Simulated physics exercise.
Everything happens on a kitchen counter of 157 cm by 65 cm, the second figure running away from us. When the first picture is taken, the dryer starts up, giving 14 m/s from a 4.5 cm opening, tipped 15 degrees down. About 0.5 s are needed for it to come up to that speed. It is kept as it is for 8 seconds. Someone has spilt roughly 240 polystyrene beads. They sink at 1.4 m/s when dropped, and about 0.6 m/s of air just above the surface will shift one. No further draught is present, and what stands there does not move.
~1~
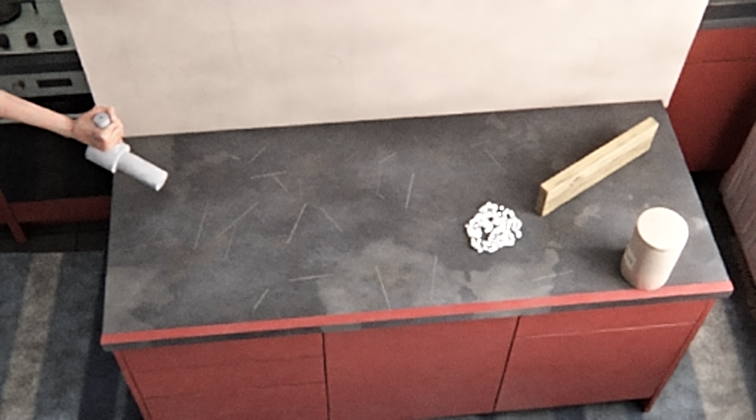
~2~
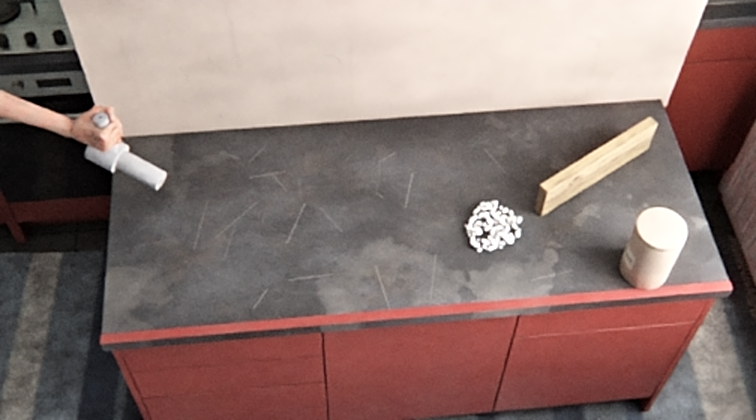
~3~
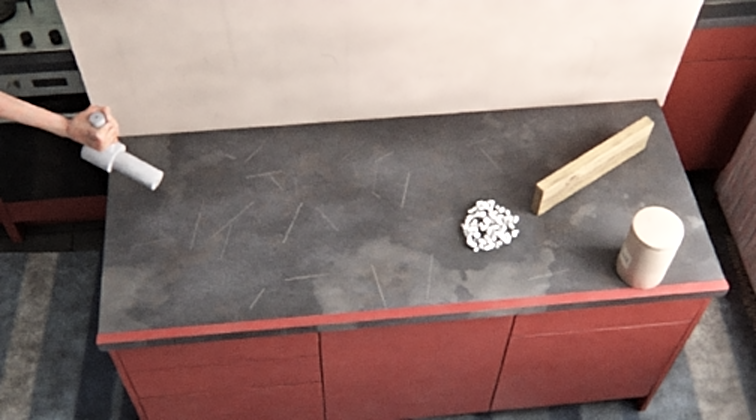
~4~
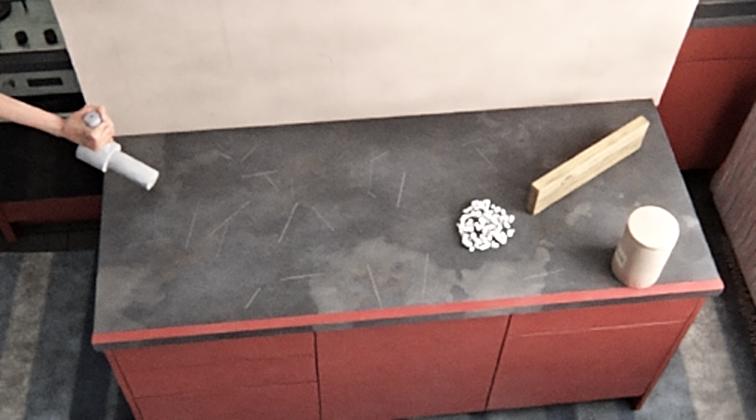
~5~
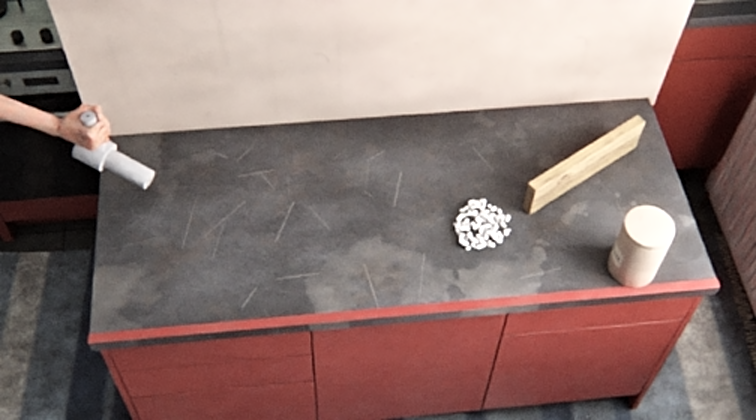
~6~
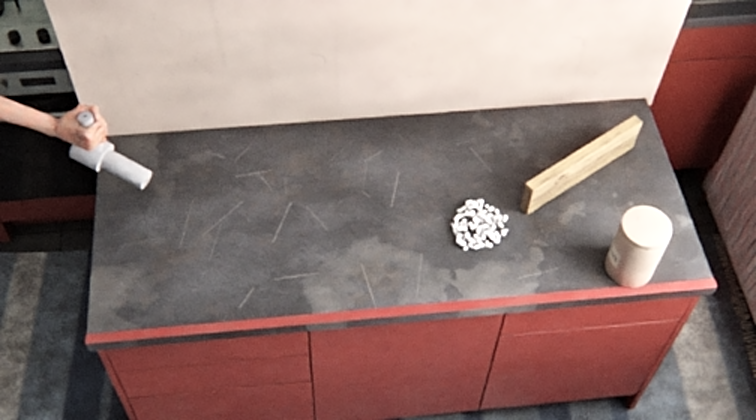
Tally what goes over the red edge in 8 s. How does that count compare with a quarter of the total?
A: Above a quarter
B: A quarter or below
(B) A quarter or below.
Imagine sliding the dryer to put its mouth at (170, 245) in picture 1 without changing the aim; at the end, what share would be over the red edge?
0 per cent, roughly.
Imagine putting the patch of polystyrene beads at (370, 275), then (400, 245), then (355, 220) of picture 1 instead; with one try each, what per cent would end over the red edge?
Taking the three spots in order, you'd get around 90 percent, 40 percent and 1 percent.
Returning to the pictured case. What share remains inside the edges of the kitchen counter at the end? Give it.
Some 10 per cent.
Then, 1.2 s after the last picture, 80 % are on the move or not yet settled, 10 % are over the red edge; the middle of those still in play is near (644, 202).
Then, 2.1 s after the last picture, 16 % are on the move or not yet settled, 11 % are over the red edge.
Then, 4.0 s after the last picture, 10 % are on the move or not yet settled, 11 % are over the red edge.
Then, 7.6 s after the last picture, at the end, 11 % are over the red edge.
